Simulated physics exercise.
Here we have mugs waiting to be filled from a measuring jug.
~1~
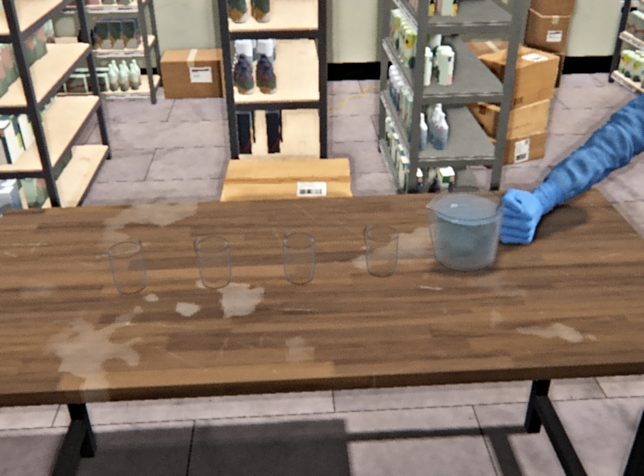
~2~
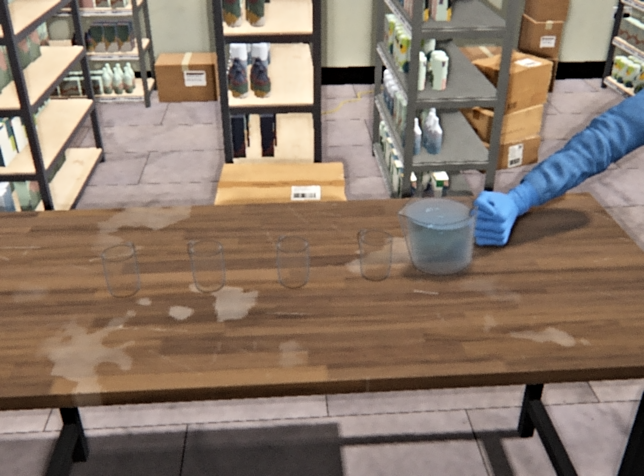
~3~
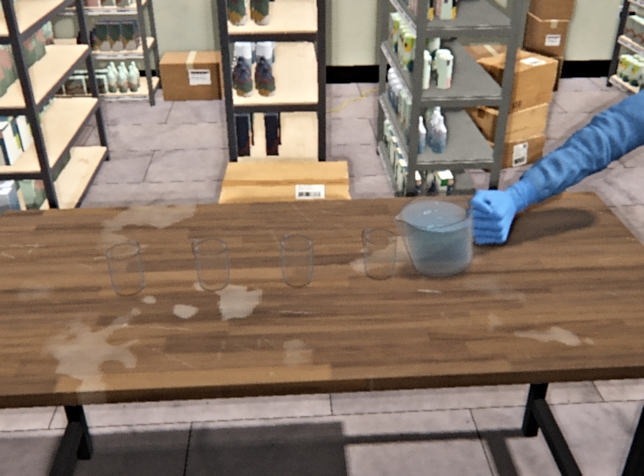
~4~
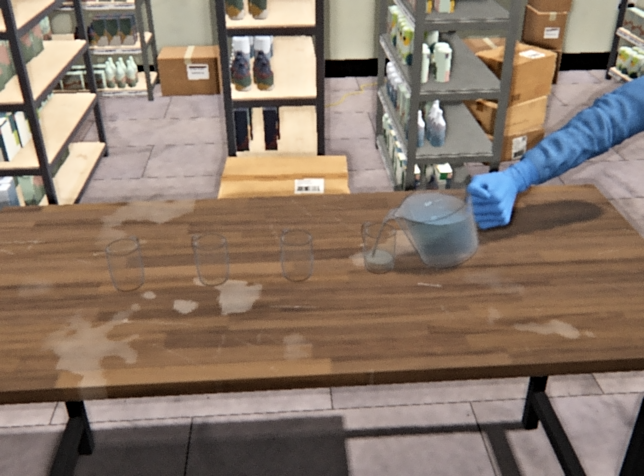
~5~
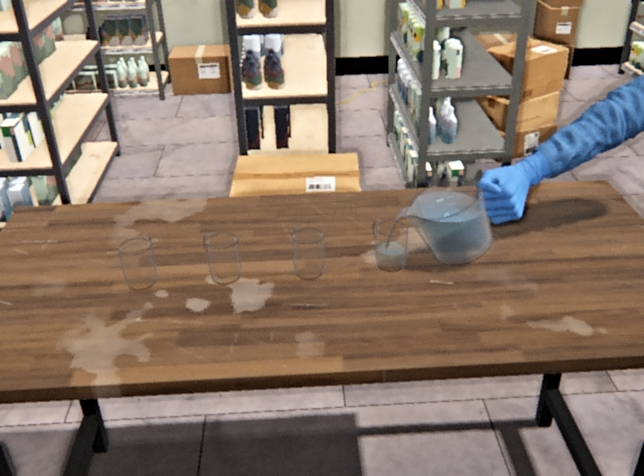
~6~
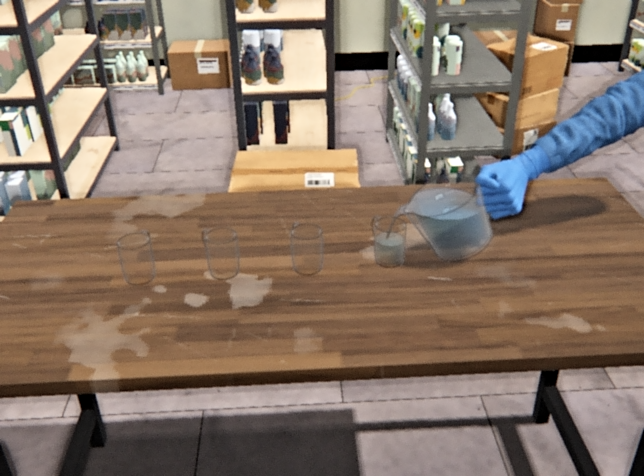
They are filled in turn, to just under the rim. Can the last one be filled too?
The water is enough.
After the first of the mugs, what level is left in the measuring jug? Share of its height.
About 75 per cent.
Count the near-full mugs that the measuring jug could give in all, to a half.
Some 7.0 of them.
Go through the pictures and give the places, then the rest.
In the first frame, the hand lifts the measuring jug; measuring jug (466, 228) nearly full; four mugs, the last at (128, 267).
In the second frame, the measuring jug is brought over; measuring jug nearly full, surface at (440, 213); the first is empty.
In the third frame, the measuring jug is brought over; measuring jug (439, 234) nearly full; four mugs, the last at (126, 268).
In the fourth frame, a stream runs into the first mug; measuring jug nearly full, surface at (436, 208); the first is about a quarter full.
In the fifth frame, a stream runs into the first mug; measuring jug (454, 221) tipped 20° with nearly all of its load; four mugs, the last at (138, 263).
In the sixth frame, a stream runs into the first mug; measuring jug (453, 218) tipped 25° with nearly all of its load; the first is about half full.
Soon after, the first is about three quarters full.
Later, the first is done and the measuring jug has nearly all of its load.
In the end, all four are full and about half of the water is over.
